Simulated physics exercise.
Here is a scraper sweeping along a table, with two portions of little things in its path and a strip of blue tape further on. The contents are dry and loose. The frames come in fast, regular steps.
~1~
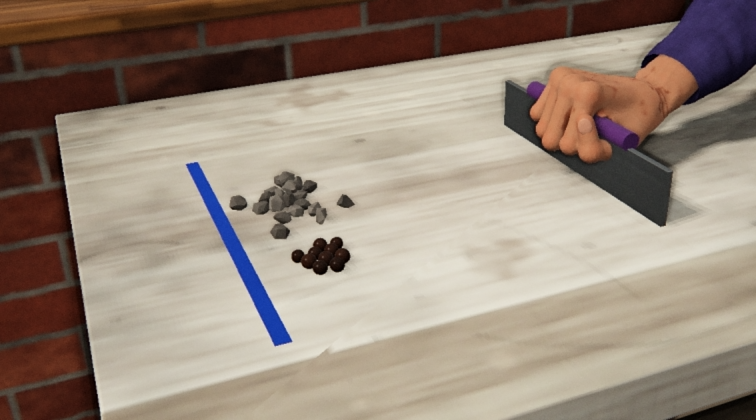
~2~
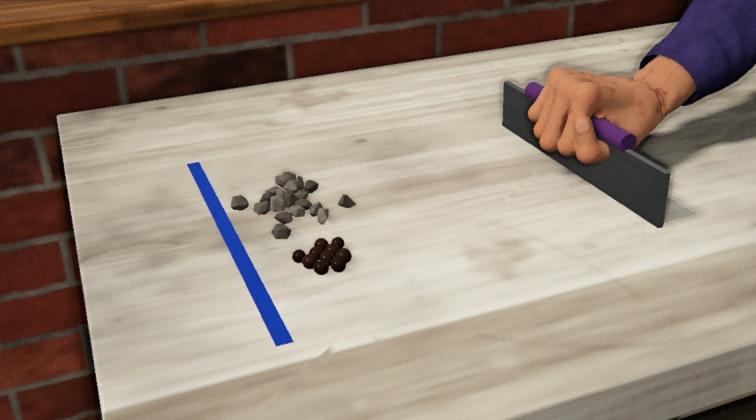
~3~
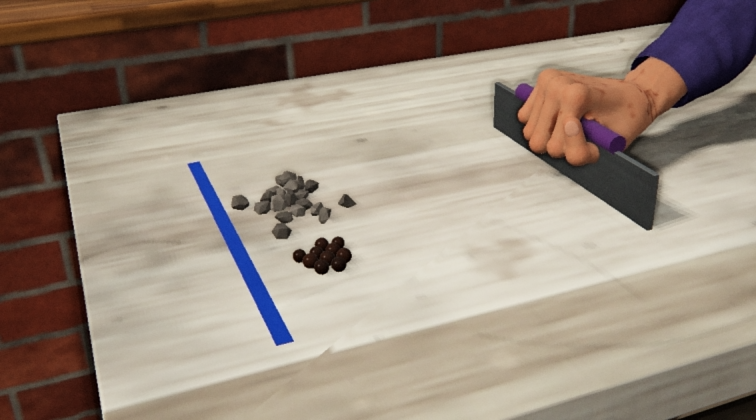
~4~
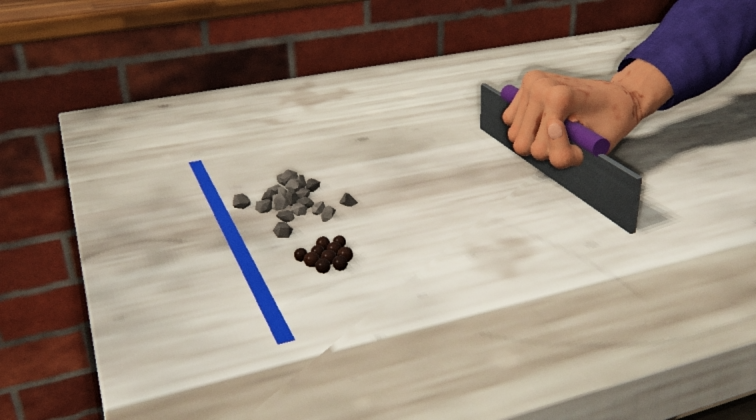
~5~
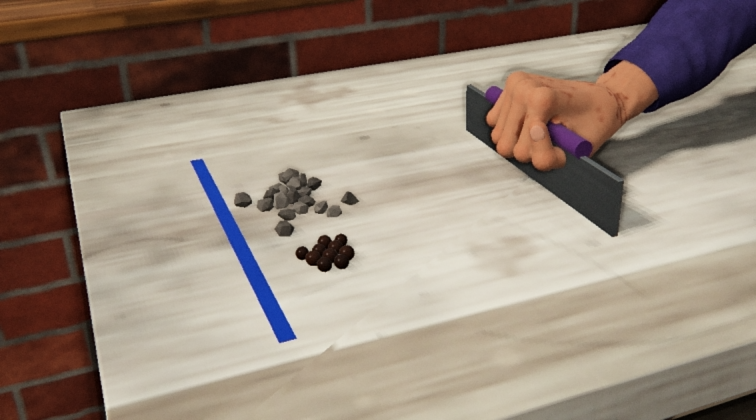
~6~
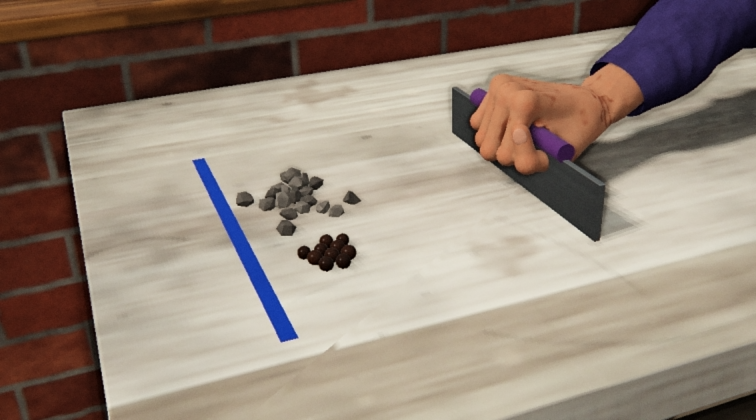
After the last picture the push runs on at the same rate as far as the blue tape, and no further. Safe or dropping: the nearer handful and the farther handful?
Nearer handful: It partly drops off. Farther handful: It remains up there.
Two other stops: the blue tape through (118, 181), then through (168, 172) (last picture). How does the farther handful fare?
First it loses pieces over the edge, then it keeps clear of the drop.
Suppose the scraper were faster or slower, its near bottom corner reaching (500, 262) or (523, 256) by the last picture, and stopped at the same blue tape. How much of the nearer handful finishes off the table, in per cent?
First some 100, then 100 per cent.
Then, 0.44 s after the last picture, scraper still moving, near (372, 156); nearer handful all on the table, its front near (304, 253); farther handful all on the table, its front near (244, 199).
Then, 0.90 s after the last picture, scraper stopped at the blue tape; nearer handful all on the table, its front near (196, 286); farther handful all on the table, its front near (154, 212).
Then, 1.18 s after the last picture, scraper stopped at the blue tape; nearer handful all on the table, its front near (94, 310); farther handful all on the table, its front near (151, 212).
At rest, scraper stopped at the blue tape; nearer handful all over the edge; farther handful all on the table, its front near (151, 212).
